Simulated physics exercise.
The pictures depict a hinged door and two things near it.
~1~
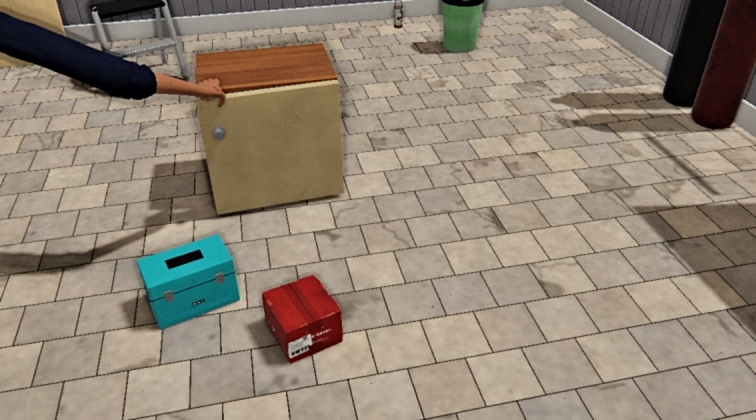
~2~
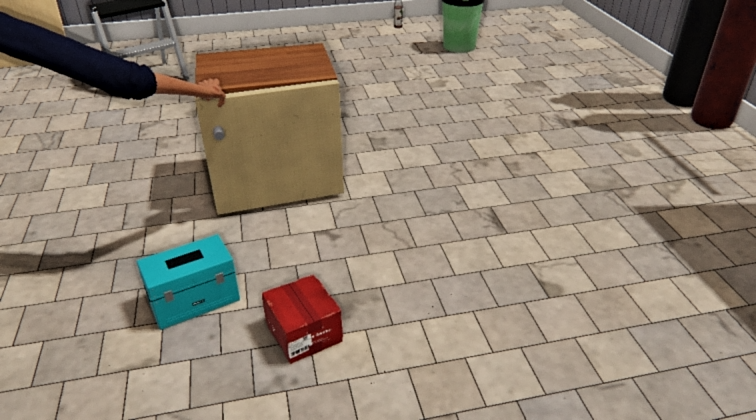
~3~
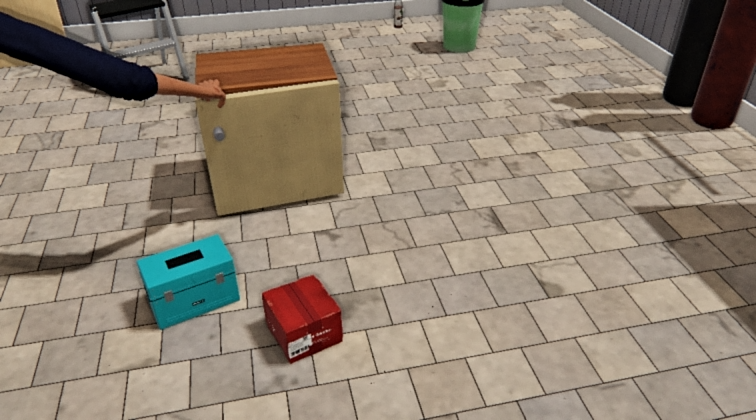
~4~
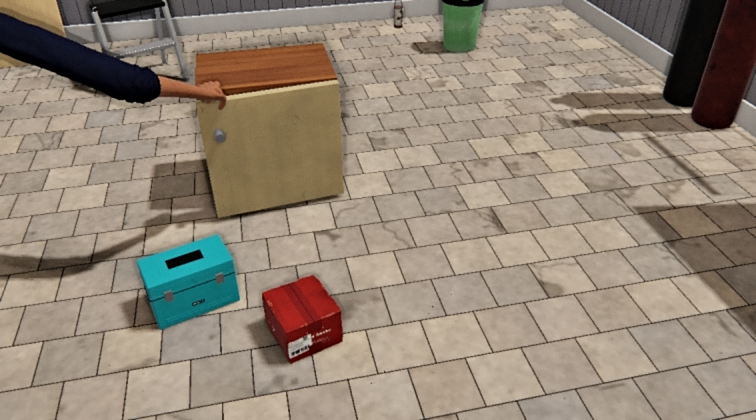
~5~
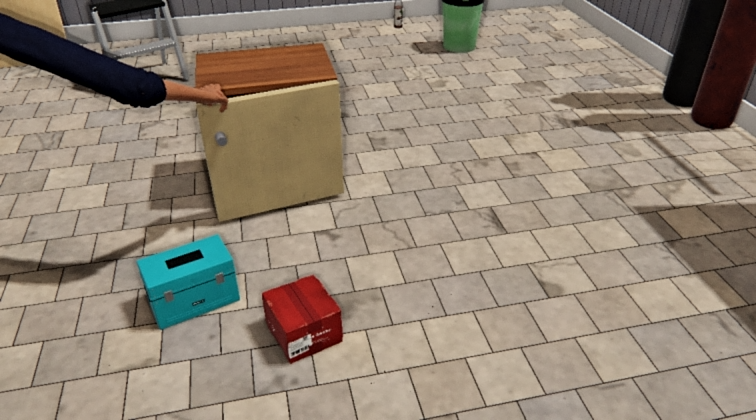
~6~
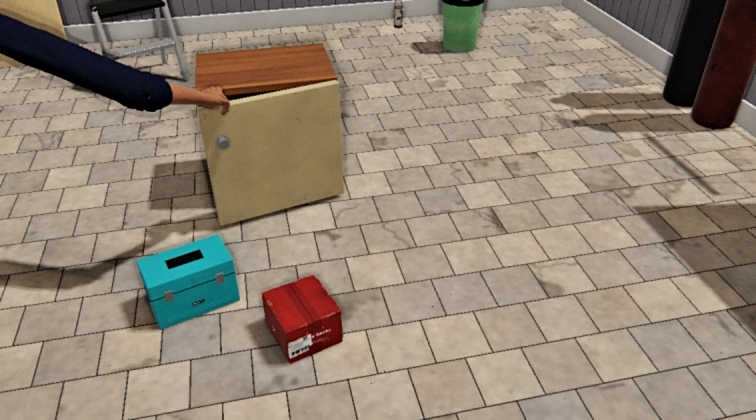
The pale door of a wood-topped cabinet starts almost shut, with a dark-sleeved arm reaching from the left to grip its top edge. The hand slowly pulls the door slightly outward, opening a narrow gap, while the turquoise toolbox and red parcel on the tiled floor stay still.
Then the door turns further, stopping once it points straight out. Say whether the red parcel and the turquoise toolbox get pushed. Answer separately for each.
Outcome: The red parcel escapes contact, the turquoise toolbox escapes contact.
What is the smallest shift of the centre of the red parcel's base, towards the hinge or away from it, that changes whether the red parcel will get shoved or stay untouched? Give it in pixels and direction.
Up, by 28 pixels.
Then, 1.20 s past the last view, door 50° open; red parcel at rest near (303, 318); turquoise toolbox at rest near (190, 281).
Finally, the red parcel stays untouched, near (303, 318); the turquoise toolbox stays untouched, near (190, 281).
